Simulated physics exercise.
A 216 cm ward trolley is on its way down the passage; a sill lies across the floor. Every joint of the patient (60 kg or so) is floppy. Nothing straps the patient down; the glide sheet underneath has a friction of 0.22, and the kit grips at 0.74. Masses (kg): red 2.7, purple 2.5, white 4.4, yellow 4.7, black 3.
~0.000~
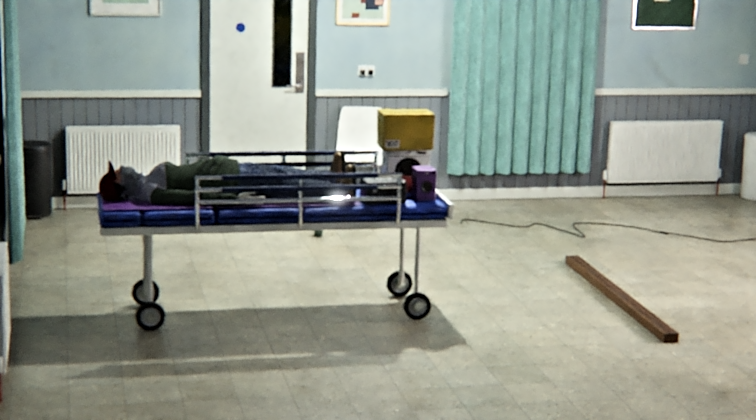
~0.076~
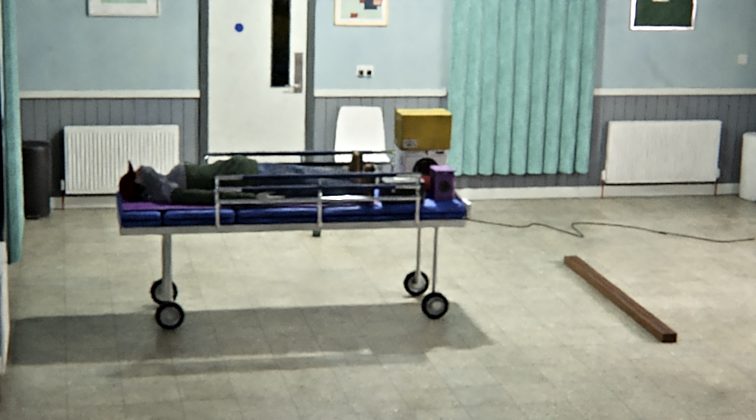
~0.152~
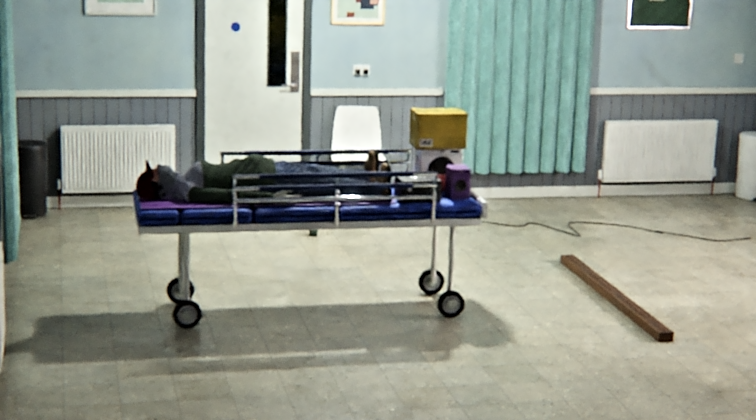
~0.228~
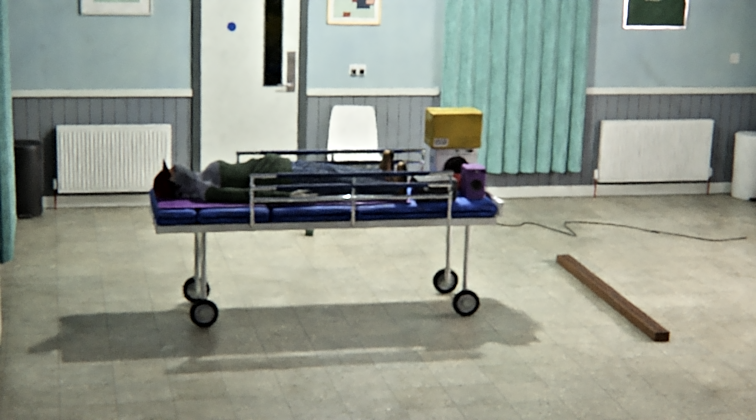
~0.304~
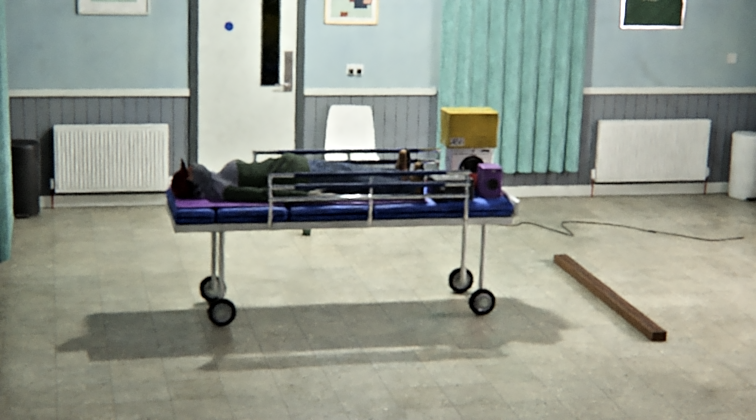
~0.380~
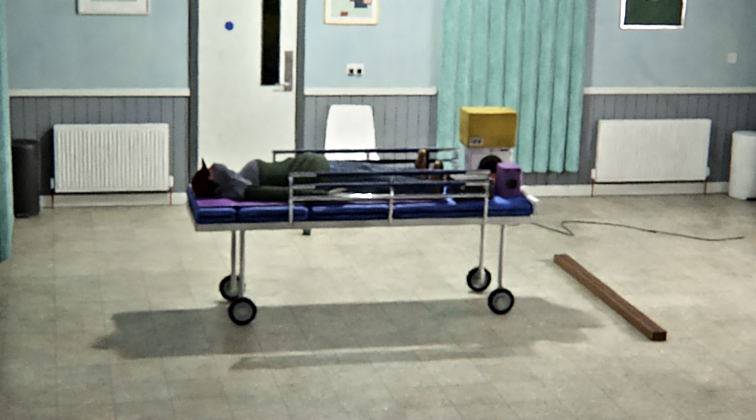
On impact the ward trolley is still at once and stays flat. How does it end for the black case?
The black case falls over the edge.
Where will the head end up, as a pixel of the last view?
(409, 180).
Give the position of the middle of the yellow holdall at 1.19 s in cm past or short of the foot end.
Around 30 cm over the mark.
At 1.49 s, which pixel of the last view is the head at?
(408, 180).
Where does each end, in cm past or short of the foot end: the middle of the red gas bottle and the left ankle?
Red gas bottle: 10 cm short; left ankle: 10 cm short.
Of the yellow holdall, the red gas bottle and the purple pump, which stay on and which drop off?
At the end: Yellow holdall fallen away; red gas bottle still in place; purple pump fallen away.
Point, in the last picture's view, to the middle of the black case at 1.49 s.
About (654, 213).
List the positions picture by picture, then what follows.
Black case (383, 190), purple pump (424, 183), left ankle (332, 179); 133 cm from contact, in the first frame.
Black case (402, 189), purple pump (442, 183), left ankle (350, 179); 121 cm from contact, in the second frame.
Black case (418, 188), purple pump (458, 182), left ankle (366, 178); 108 cm from contact, in the third frame.
Black case (433, 188), purple pump (473, 181), left ankle (381, 177); 95 cm from contact, in the fourth frame.
Black case (450, 187), purple pump (490, 181), left ankle (397, 177); 82 cm from contact, in the fifth frame.
Black case (470, 186), purple pump (509, 180), left ankle (416, 176); 69 cm from contact, in the sixth frame.
Contact comes at 0.79 s.
After 0.94 s the black case is 24 cm short of the foot end, tilted 0°, near (598, 184) in the last picture's view; the purple pump 2 cm past the foot end, tilted 20°.
After 1.19 s the black case is 0 cm short of the foot end, tilted 0°, near (632, 183) in the last picture's view.
After 1.49 s the black case is 16 cm past the foot end, tilted 70°, near (654, 213) in the last picture's view.
At rest, 1.9 s, red gas bottle stays on; purple pump drops off; white monitor drops off; yellow holdall drops off; black case drops off; left ankle stops short of the foot end.
